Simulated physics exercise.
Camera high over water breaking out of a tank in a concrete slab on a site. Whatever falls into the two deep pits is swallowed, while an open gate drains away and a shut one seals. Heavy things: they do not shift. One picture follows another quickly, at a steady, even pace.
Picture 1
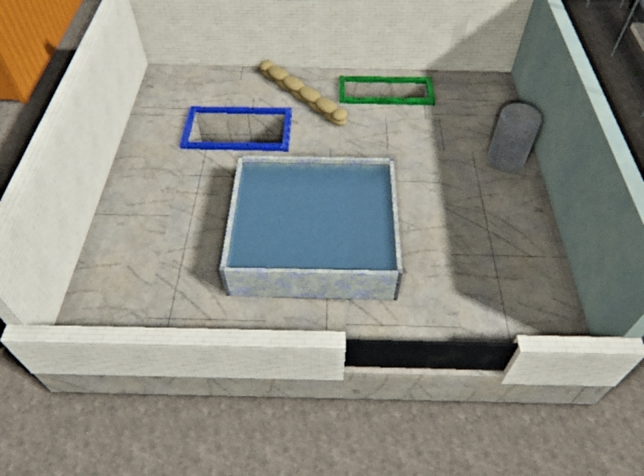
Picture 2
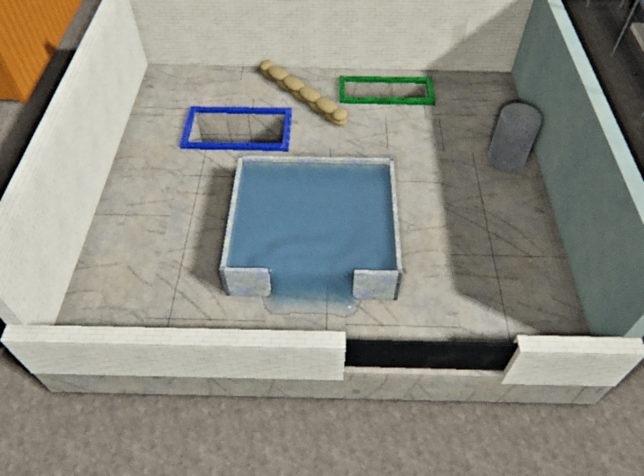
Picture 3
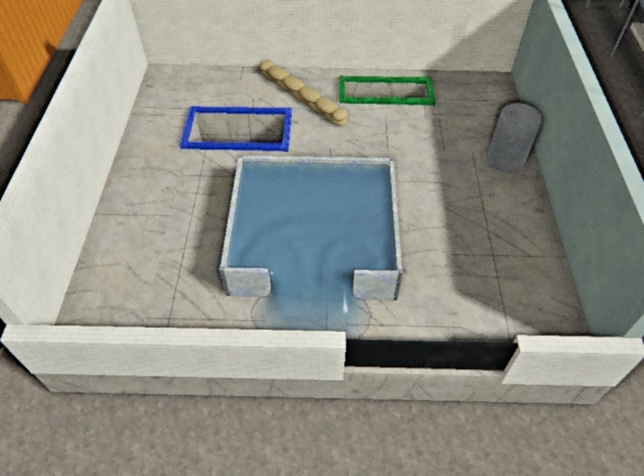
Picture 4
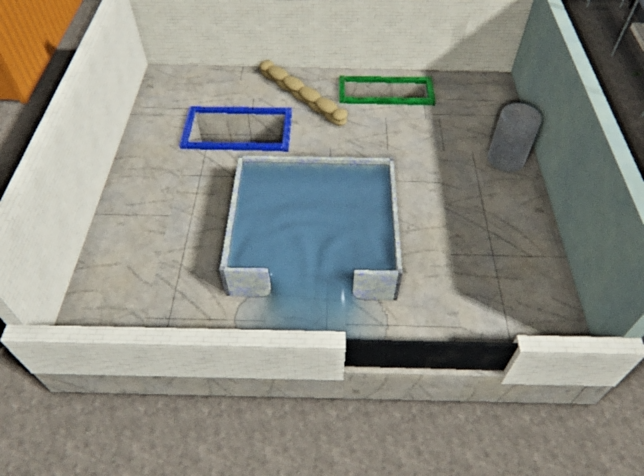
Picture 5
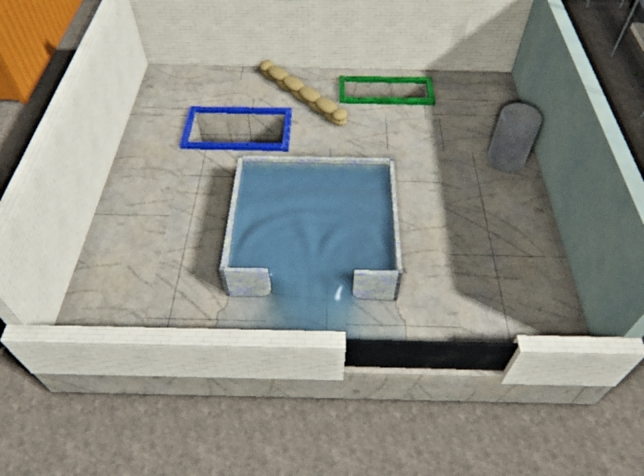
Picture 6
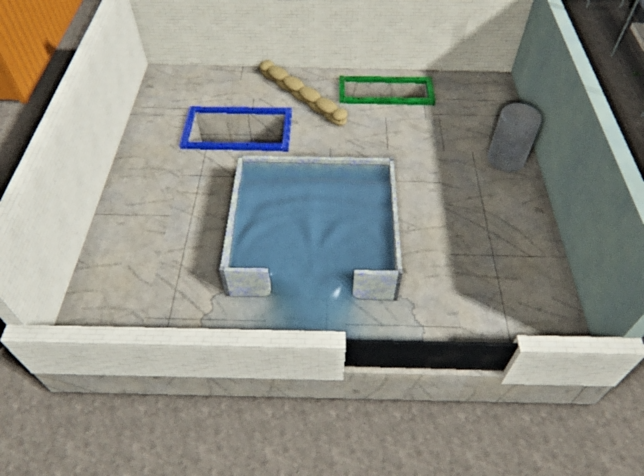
A square tank of water opens at the front and water pours onto the slab.
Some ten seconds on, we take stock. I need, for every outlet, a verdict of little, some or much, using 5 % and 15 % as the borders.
Verdicts: Gate, little; blue pit, little; green pit, little.
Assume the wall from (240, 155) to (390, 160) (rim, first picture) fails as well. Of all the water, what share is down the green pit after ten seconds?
Near 14 per cent for green.
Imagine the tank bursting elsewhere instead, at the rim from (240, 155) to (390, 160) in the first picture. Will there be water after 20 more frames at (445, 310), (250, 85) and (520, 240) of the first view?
Well, the first is missed by the spill, the next hit by the spill, the last missed by the spill.
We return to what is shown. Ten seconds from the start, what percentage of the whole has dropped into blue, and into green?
About 0 percent for the first and about 0 percent for the second.
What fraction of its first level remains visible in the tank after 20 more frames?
Some 48 per cent.
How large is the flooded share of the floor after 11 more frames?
About 30 %.
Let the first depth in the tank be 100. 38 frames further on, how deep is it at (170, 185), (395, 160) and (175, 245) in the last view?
In that order: 8, 4 and 4 per cent.
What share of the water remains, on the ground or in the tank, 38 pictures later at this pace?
About 100 %.
A moment on, water covers 15 % of the floor; the gate 0 %, the blue pit 0 %, the green pit 0 %.
Next, water covers 30 % of the floor; the gate 0 %, the blue pit 0 %, the green pit 0 %.
Then, water covers 40 % of the floor; the gate 0 %, the blue pit 0 %, the green pit 0 %.
Later, water covers 80 % of the floor; the gate 0 %, the blue pit 0 %, the green pit 0 %.
In the end, water covers 95 % of the floor; the gate 0 %, the blue pit 0 %, the green pit 0 %.
